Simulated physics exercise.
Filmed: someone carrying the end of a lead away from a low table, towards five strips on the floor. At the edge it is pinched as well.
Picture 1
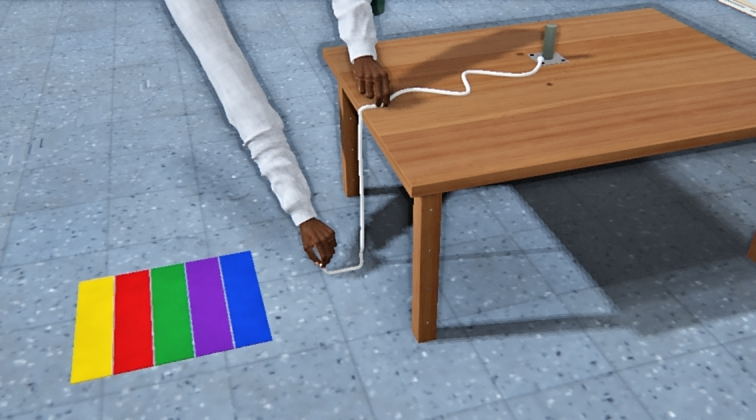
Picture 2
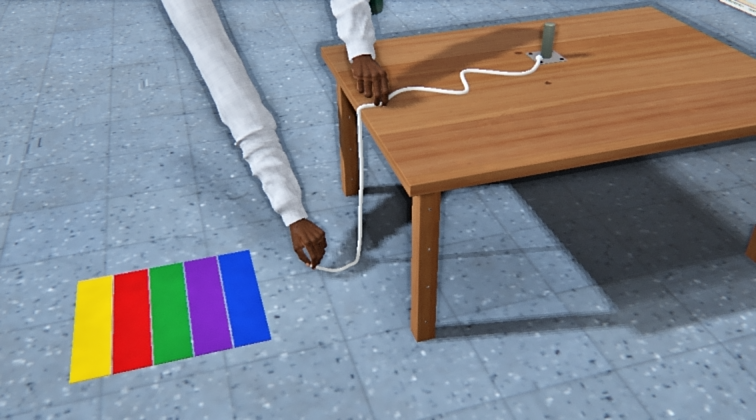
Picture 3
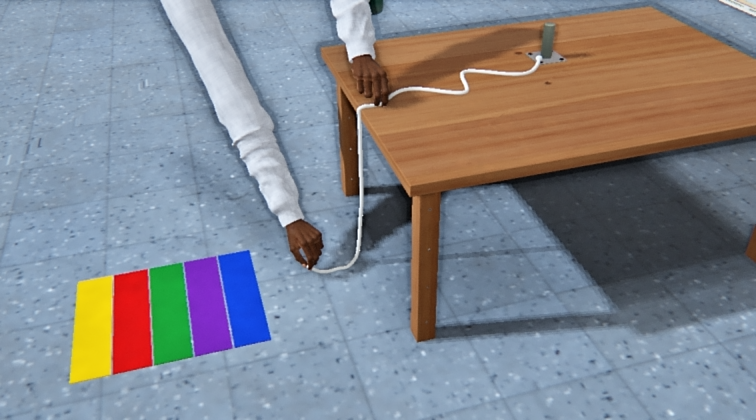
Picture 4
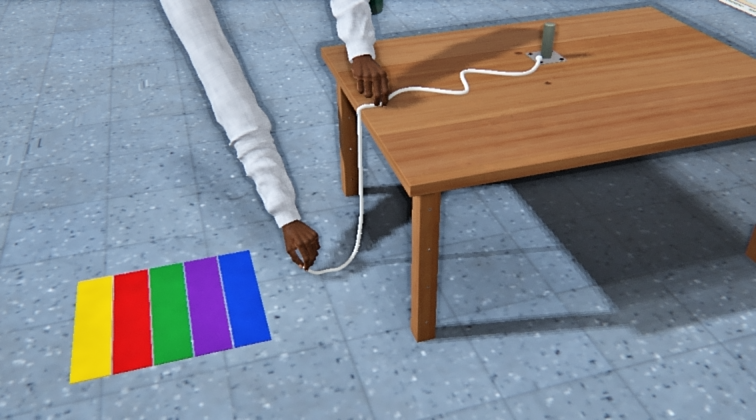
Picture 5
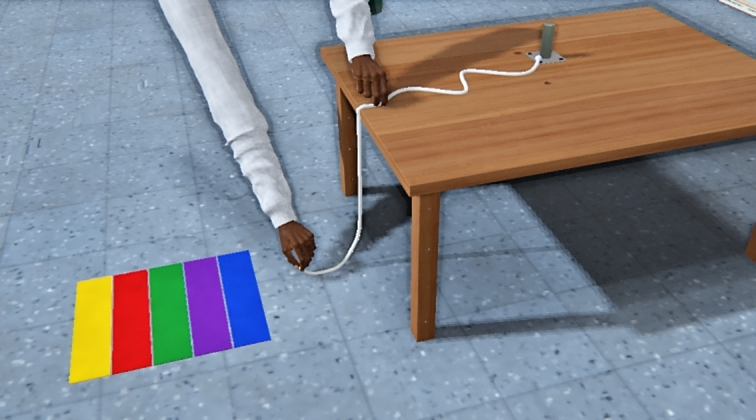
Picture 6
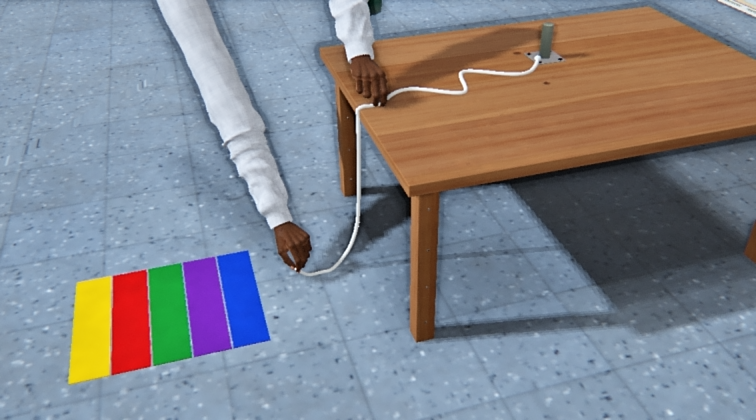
At the start, one hand pinches a white cord at the edge of a low wooden table while the other holds its end near the floor, right of five coloured strips. The lower hand then moves slightly left, drawing the end a little nearer the blue strip, while the upper hand stays put.
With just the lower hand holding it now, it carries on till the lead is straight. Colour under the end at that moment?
Red.
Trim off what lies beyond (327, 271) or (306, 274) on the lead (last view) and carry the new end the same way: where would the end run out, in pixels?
First try near (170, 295), second near (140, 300).
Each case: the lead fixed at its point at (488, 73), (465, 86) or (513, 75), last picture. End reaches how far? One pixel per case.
The pixel places are (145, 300), (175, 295) and (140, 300), one per try.
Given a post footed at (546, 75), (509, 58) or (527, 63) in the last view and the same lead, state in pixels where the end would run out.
About (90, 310), (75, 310) and (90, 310).
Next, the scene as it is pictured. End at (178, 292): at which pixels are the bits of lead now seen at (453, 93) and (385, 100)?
The first sits at about (394, 91) and the second at about (346, 136).
Early on, end near (177, 292); over green.
Midway, end near (142, 299); over red.
At the end of the slack, end near (121, 303); over red. The end stops over the red strip.
